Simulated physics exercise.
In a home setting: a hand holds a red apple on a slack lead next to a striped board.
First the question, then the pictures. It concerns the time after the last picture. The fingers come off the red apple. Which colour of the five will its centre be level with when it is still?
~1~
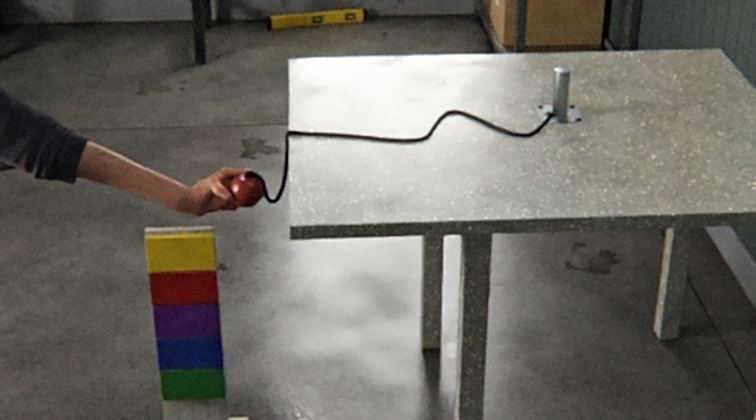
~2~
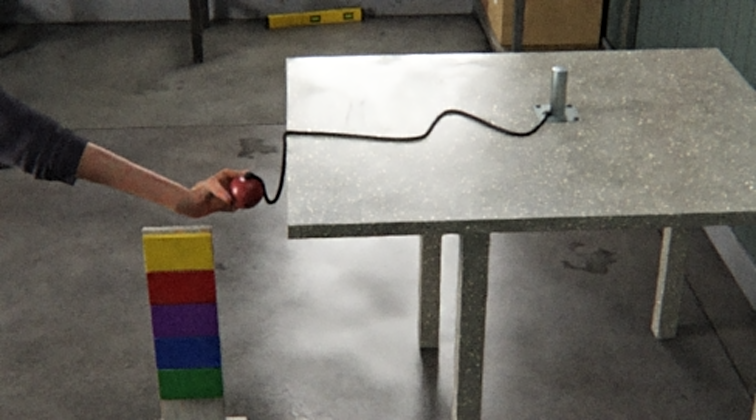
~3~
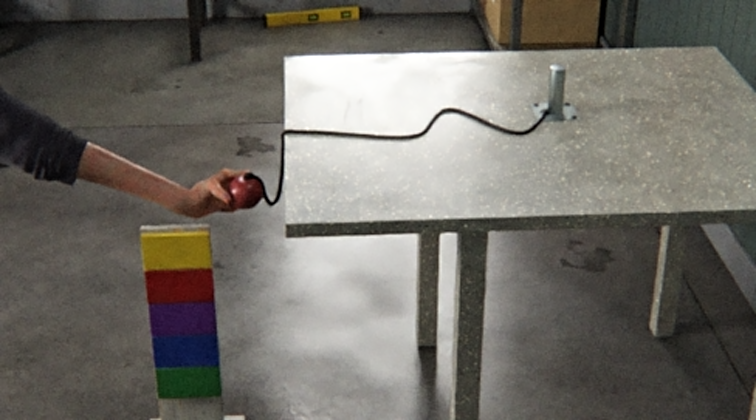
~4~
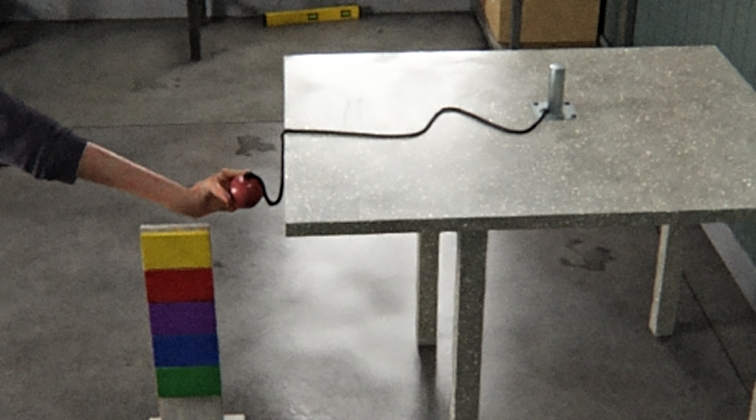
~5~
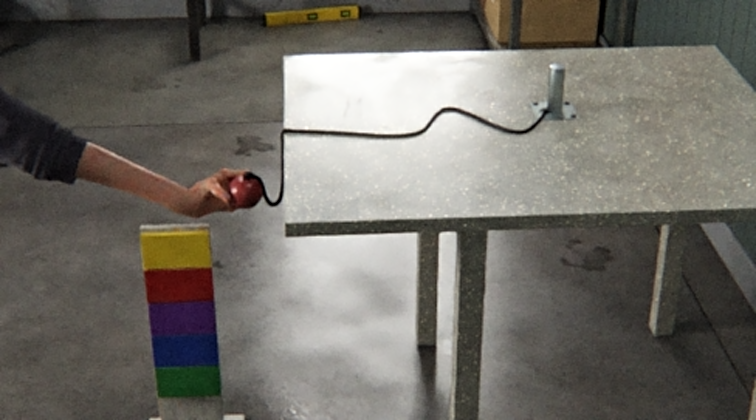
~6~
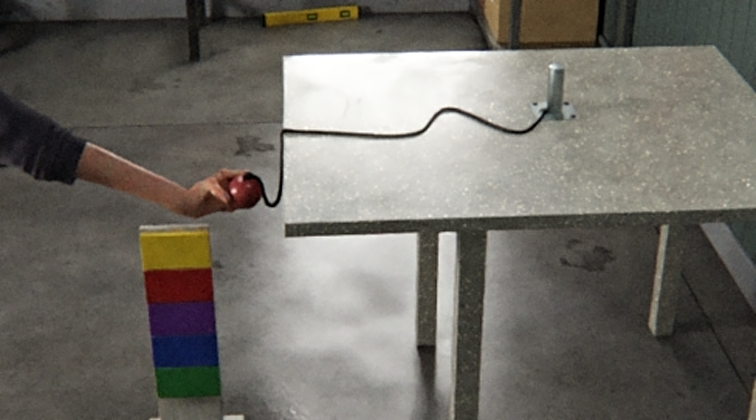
Its centre will be level with blue.
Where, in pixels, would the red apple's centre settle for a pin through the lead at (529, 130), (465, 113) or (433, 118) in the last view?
First try around (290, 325), second around (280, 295), third around (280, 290).
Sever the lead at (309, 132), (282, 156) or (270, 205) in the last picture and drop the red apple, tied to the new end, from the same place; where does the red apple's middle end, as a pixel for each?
First (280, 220), then (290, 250), then (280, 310).
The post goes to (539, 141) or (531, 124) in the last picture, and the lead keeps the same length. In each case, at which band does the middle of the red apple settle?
First try: Green; second try: Green.
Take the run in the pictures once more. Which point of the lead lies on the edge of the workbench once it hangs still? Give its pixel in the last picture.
The bit in question sits close to (372, 135).
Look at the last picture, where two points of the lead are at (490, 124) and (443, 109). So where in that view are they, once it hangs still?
(452, 120), then (393, 126).
A little later, apple near (307, 327); level with blue.
Next, apple near (278, 349); level with blue.
When it is over, apple near (295, 344); level with blue. At blue.
